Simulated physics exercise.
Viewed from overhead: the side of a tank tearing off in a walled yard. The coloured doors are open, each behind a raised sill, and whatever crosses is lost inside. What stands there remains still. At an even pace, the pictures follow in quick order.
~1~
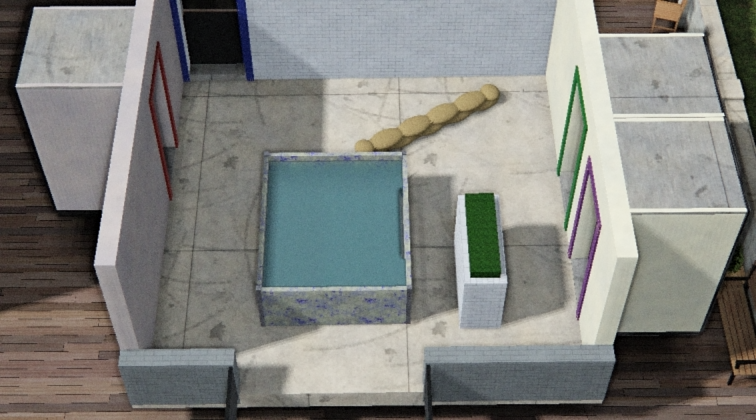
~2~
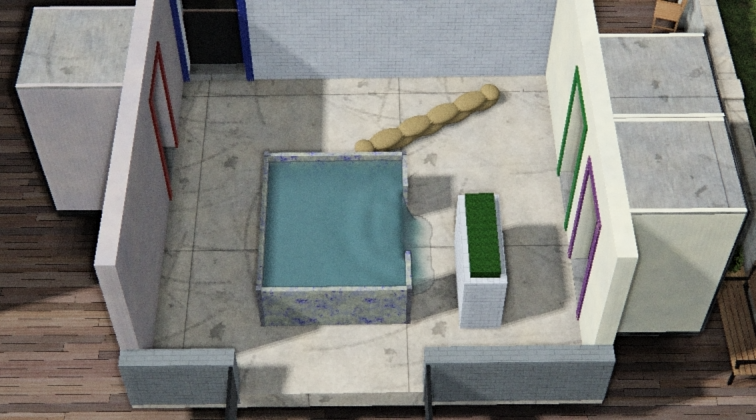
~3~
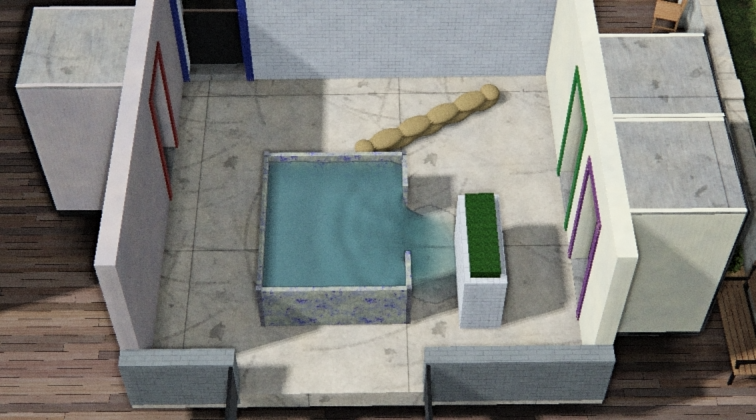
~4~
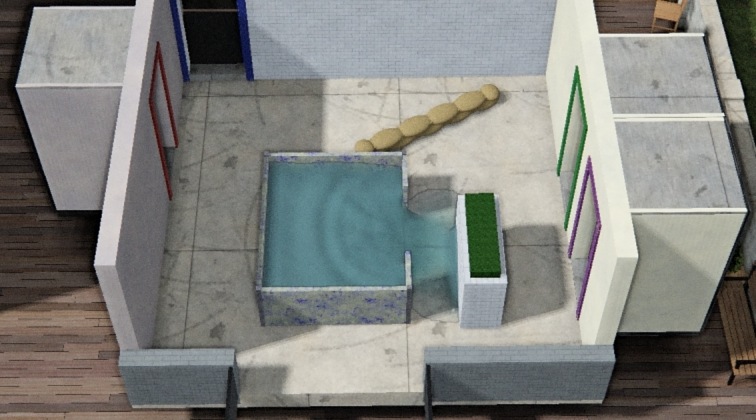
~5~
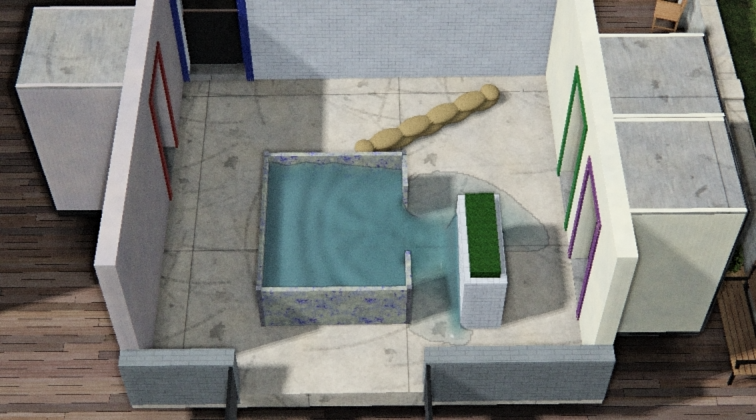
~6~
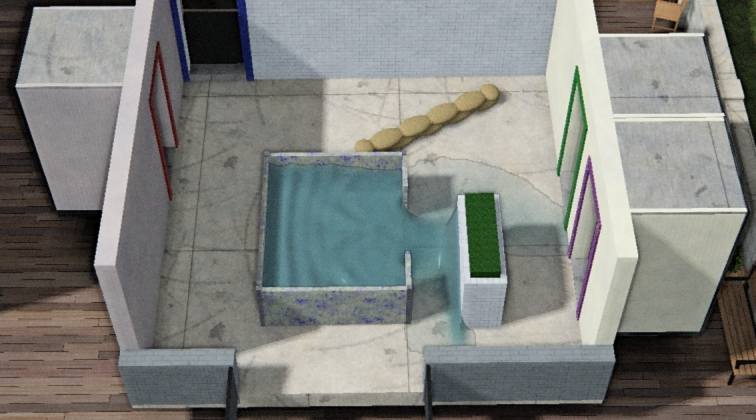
We see, from overhead, a tank of still water in a walled yard; its right side opens and water pours out, reaches a white block topped with green, then spreads around it across the floor toward the right.
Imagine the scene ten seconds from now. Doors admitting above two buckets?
In order: Blue door: Inside the limit; green door: Past the limit; red door: Past the limit; purple door: Past the limit.
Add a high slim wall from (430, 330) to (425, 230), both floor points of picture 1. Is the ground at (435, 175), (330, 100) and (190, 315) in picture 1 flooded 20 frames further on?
Taking the points in turn, they are inundated, high and dry and high and dry.
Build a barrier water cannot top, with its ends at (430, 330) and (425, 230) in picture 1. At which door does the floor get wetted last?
Look to the door marked red.
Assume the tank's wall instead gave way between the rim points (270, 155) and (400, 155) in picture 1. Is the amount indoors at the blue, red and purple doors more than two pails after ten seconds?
I'd say the blue door overshoots the mark, the red door overshoots the mark and the purple door overshoots the mark.
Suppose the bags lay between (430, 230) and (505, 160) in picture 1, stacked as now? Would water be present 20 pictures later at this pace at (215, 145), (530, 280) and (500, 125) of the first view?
Going through them, they'd be left unsoaked, then waterlogged, then waterlogged.
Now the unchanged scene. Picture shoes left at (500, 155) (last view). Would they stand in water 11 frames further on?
It'll be soaked.
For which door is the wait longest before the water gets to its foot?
It's the red door.
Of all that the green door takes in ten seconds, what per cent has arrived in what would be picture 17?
I'd say some 60 per cent.
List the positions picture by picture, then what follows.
Still water in the water tank at (335, 222), in the first frame.
Water pours out at (404, 241) and has run to (420, 288), in the second frame.
The front is at (455, 288), out from the gap at (404, 244), in the third frame.
Water pours out at (404, 244) and has run to a hidden place, in the fourth frame.
Water pours out at (404, 244) and has run to (539, 228), in the fifth frame.
Water pours out at (404, 243) and has run to (562, 214), in the sixth frame.
A moment on, water covers 30 % of the floor; the blue door not reached, the green door over two buckets in, the red door not reached, the purple door wet at the sill, nothing in.
Next, water covers 40 % of the floor; the blue door not reached, the green door far over two buckets in, the red door not reached, the purple door under two buckets in.
Then, water covers 60 % of the floor; the blue door not reached, the green door far over two buckets in, the red door not reached, the purple door under two buckets in.
Later, water covers 85 % of the floor; the blue door wet at the sill, nothing in, the green door far over two buckets in, the red door under two buckets in, the purple door over two buckets in.
In the end, water covers 95 % of the floor; the blue door wet at the sill, nothing in, the green door far over two buckets in, the red door far over two buckets in, the purple door far over two buckets in.
